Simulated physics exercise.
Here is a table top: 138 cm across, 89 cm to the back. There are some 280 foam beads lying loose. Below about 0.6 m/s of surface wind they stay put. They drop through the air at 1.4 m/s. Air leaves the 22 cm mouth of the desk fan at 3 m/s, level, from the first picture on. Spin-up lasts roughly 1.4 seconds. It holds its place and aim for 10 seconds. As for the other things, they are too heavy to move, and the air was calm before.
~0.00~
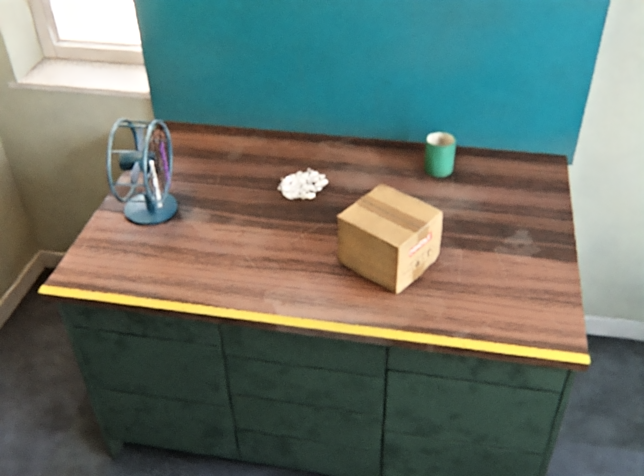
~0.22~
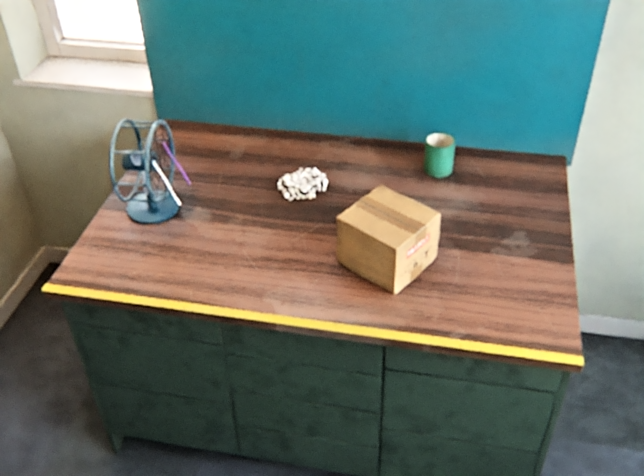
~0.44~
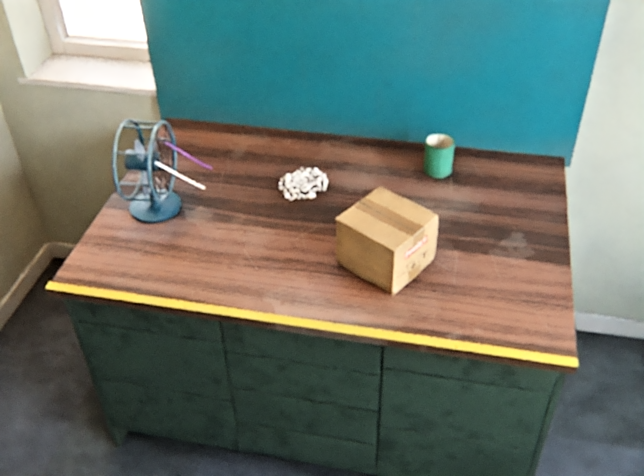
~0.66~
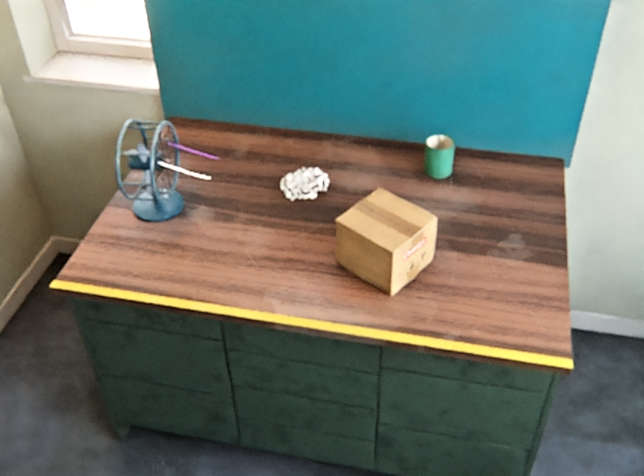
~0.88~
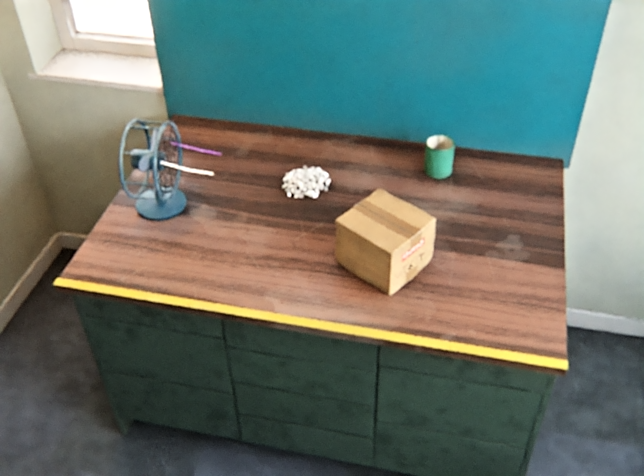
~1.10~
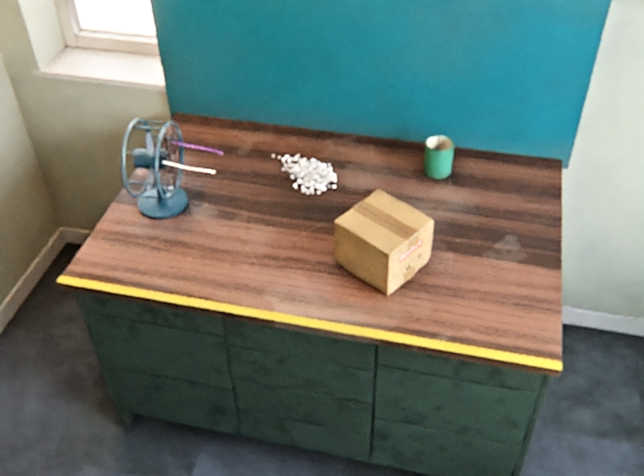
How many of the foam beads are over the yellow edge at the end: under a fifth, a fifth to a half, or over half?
Watch, not one in five will wind up over that edge.
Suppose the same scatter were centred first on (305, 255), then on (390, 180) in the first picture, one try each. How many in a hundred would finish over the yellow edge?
Results, one try each: 90 %, 0 %.
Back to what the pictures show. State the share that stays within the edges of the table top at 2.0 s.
About 100 % remain.
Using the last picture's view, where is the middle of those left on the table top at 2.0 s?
Around pixel (371, 146).
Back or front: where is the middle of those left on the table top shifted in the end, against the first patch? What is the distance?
It drifted toward the rear, roughly 25 cm.
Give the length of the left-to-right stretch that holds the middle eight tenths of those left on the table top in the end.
About 40 cm.
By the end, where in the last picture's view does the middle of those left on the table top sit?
Centre: Roughly (374, 142).
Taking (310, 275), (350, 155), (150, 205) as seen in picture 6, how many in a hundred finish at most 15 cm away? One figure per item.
Taking the spots one by one, around 0 %, 40 % and 0 %.
After 2.0 s, 0 % are over the yellow edge; the middle of those still in play is near (371, 146); 51 % have settled or left.
After 3.2 s, 0 % are over the yellow edge; the middle of those still in play is near (374, 142); 71 % have settled or left.
After 5.5 s, 0 % are over the yellow edge; the middle of those still in play is near (374, 142); 74 % have settled or left.
After 10.0 s, at the end, 0 % are over the yellow edge; the middle of those still in play is near (374, 142).
